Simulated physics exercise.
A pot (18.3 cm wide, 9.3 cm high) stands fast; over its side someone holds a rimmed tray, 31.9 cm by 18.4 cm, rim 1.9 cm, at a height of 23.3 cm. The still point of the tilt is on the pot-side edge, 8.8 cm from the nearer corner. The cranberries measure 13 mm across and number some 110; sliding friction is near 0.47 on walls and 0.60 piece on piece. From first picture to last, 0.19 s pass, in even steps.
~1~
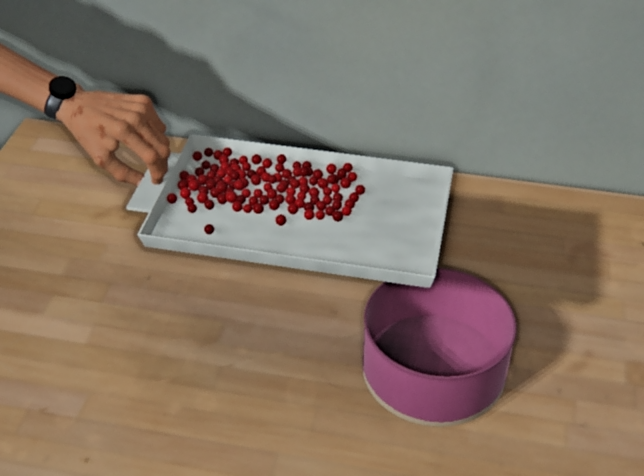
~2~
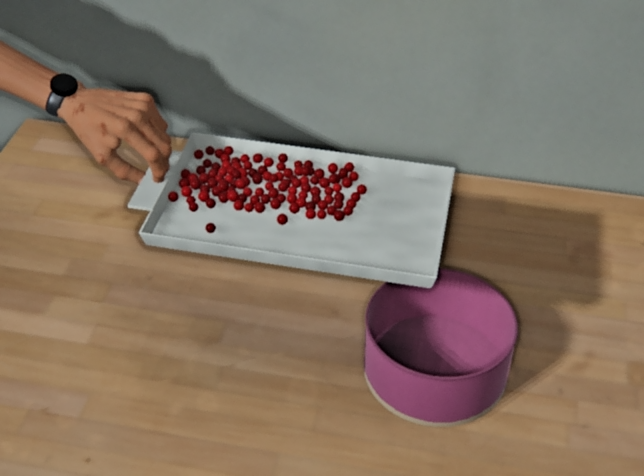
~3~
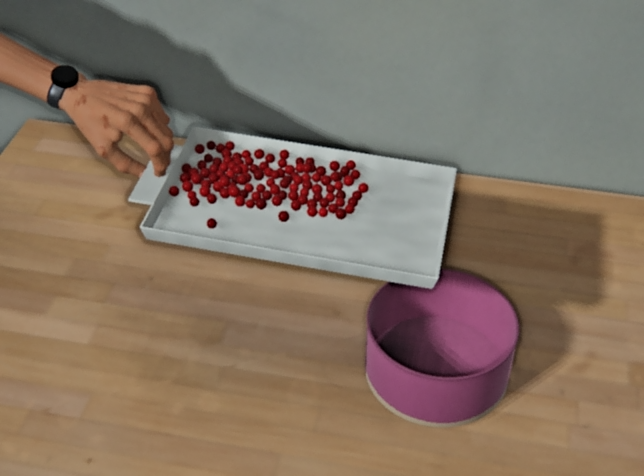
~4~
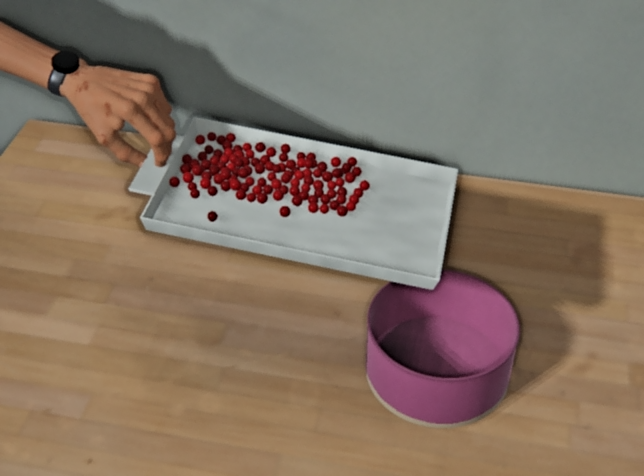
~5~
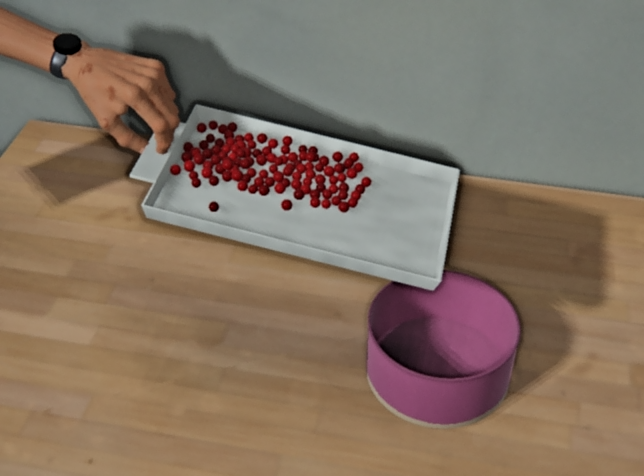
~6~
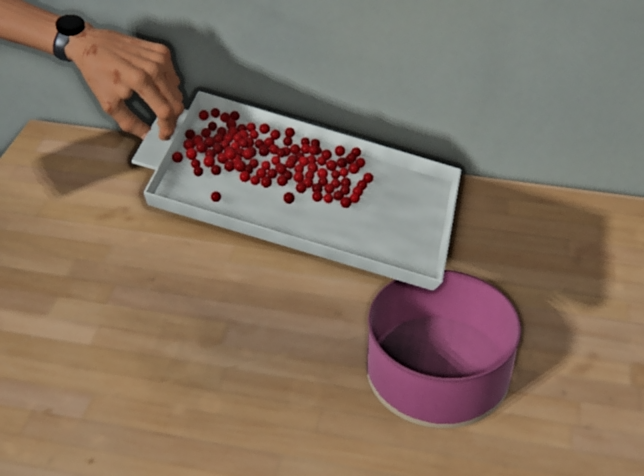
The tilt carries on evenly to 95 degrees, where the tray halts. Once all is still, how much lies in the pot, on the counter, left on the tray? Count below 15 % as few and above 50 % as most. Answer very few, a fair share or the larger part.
In the pot: The larger part; on the counter: A fair share; left on the tray: Very few.
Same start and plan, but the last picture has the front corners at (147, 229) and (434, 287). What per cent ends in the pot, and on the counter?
Pot 30, counter 70.
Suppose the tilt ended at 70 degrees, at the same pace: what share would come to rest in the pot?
In that case some 25 per cent.
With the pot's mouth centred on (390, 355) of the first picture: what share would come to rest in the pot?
Some 15 per cent.
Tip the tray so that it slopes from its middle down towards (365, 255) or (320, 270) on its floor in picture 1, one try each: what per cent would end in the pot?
About 45 and 35 per cent.
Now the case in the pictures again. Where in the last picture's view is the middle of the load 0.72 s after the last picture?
Around (460, 232).
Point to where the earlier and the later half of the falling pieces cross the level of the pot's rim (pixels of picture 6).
First near (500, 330), later near (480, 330).
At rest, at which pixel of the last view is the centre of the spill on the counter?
At about (586, 414).
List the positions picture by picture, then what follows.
In the first picture, tray tilt 0 degrees, front corners at (143, 233) and (430, 274); middle of the pieces at (268, 187); pot at (440, 320).
In the second picture, tray tilt 1 degrees, front corners at (145, 231) and (432, 274); middle of the pieces at (269, 186).
In the third picture, tray tilt 2 degrees, front corners at (145, 225) and (434, 275); middle of the pieces at (271, 183).
In the fourth picture, tray tilt 5 degrees, front corners at (146, 216) and (435, 276), lowest corner right front; middle of the pieces at (272, 177).
In the fifth picture, tray tilt 8 degrees, front corners at (147, 204) and (437, 277), lowest corner right front; middle of the pieces at (274, 169).
In the sixth picture, tray tilt 12 degrees, front corners at (150, 191) and (438, 278), lowest corner right front; middle of the pieces at (276, 161); pot at (444, 321).
Then, 0.43 s after the last picture, tilt 51 degrees; the tray holds 100 %, the pot 0 %.
Then, 0.72 s after the last picture, tilt 78 degrees; the tray holds 60 %, the pot 10 %.
Then, 1.11 s after the last picture, tilt 95 degrees; the tray holds 20 %, the pot 25 %.
In the end, pot 65 %, counter 35 %, tray 0 %.
